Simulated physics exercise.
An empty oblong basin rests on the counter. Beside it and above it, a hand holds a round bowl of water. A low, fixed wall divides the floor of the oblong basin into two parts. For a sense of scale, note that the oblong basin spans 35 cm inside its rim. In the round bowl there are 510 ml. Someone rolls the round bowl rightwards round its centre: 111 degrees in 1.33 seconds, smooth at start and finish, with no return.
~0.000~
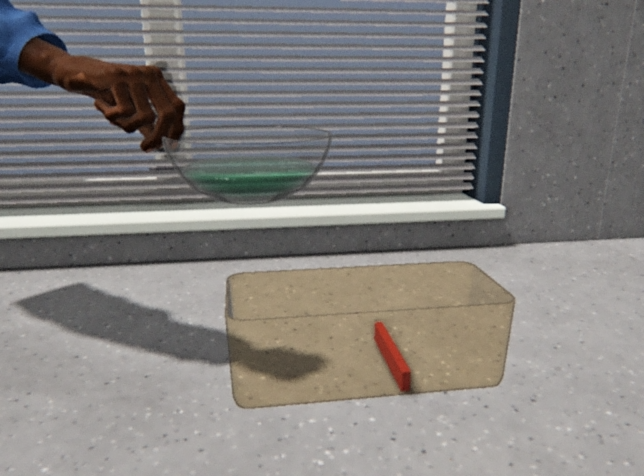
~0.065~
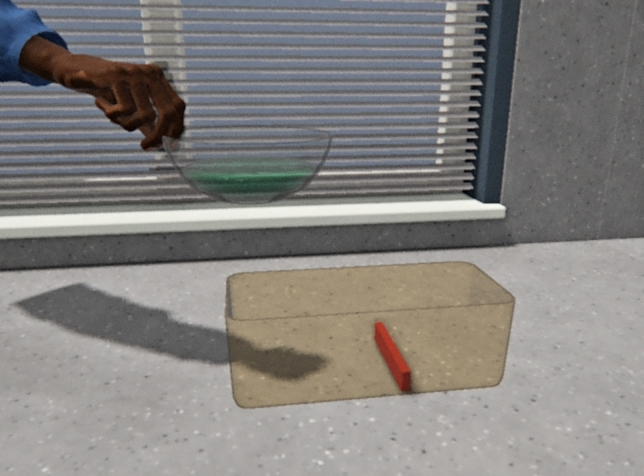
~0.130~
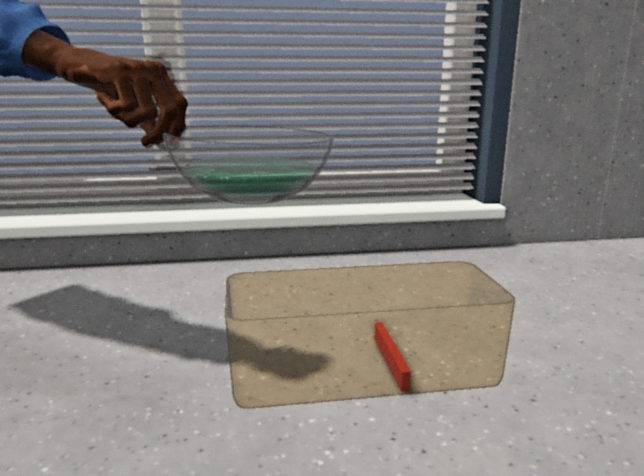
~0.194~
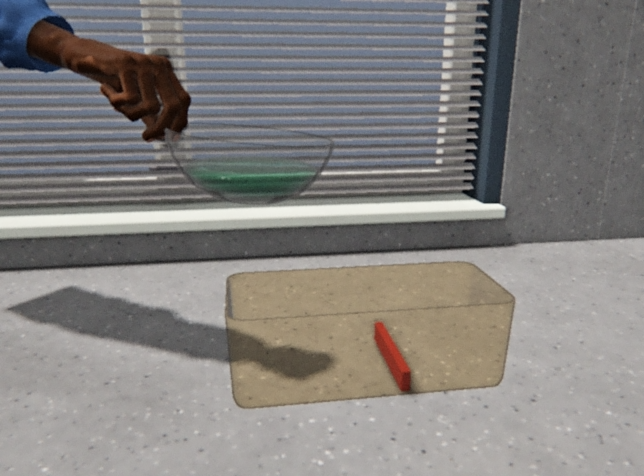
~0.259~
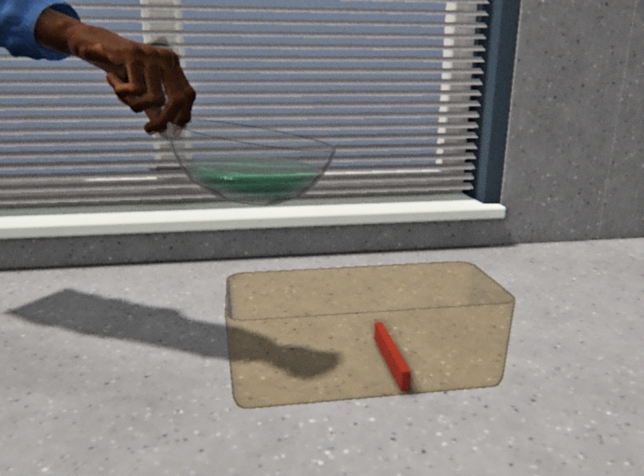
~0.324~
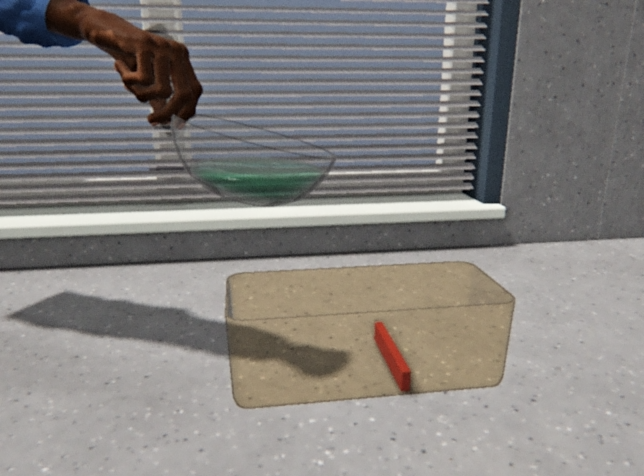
On a counter by a window with blinds, a hand held a clear round bowl of green liquid above an empty oblong basin with a red divider, then slowly tilted the bowl slightly rightwards.
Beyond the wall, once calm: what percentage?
8 out of 100.
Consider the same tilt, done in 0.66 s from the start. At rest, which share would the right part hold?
In that case, some 20 percent.
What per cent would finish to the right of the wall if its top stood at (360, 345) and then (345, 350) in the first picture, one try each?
Respectively 50 and 65 %.
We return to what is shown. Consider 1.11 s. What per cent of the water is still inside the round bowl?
What remains is about 0 percent of it all.
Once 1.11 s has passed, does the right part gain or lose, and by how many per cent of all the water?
It climbs by roughly 3 per cent.
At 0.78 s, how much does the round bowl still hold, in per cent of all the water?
I'd put it near 40 percent.
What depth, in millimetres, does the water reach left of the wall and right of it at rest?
Left part about 16 mm deep, right part about 2 mm deep.
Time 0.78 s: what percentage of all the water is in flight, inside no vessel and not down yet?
Some 36 per cent.
After 0.78 s the tilt is 70° and 39 per cent is still to pour, 24 is left of the wall and 0 right of it.
After 1.11 s the tilt is 103° and 0 per cent is still to pour, 92 is left of the wall and 5 right of it.
After 1.45 s the tilt is 111° and 0 per cent is still to pour, 91 is left of the wall and 8 right of it.
After 1.83 s the tilt is 111° and 0 per cent is still to pour, 91 is left of the wall and 8 right of it.
In the end 91 per cent lies left of the wall, 8 right of it and 1 outside.
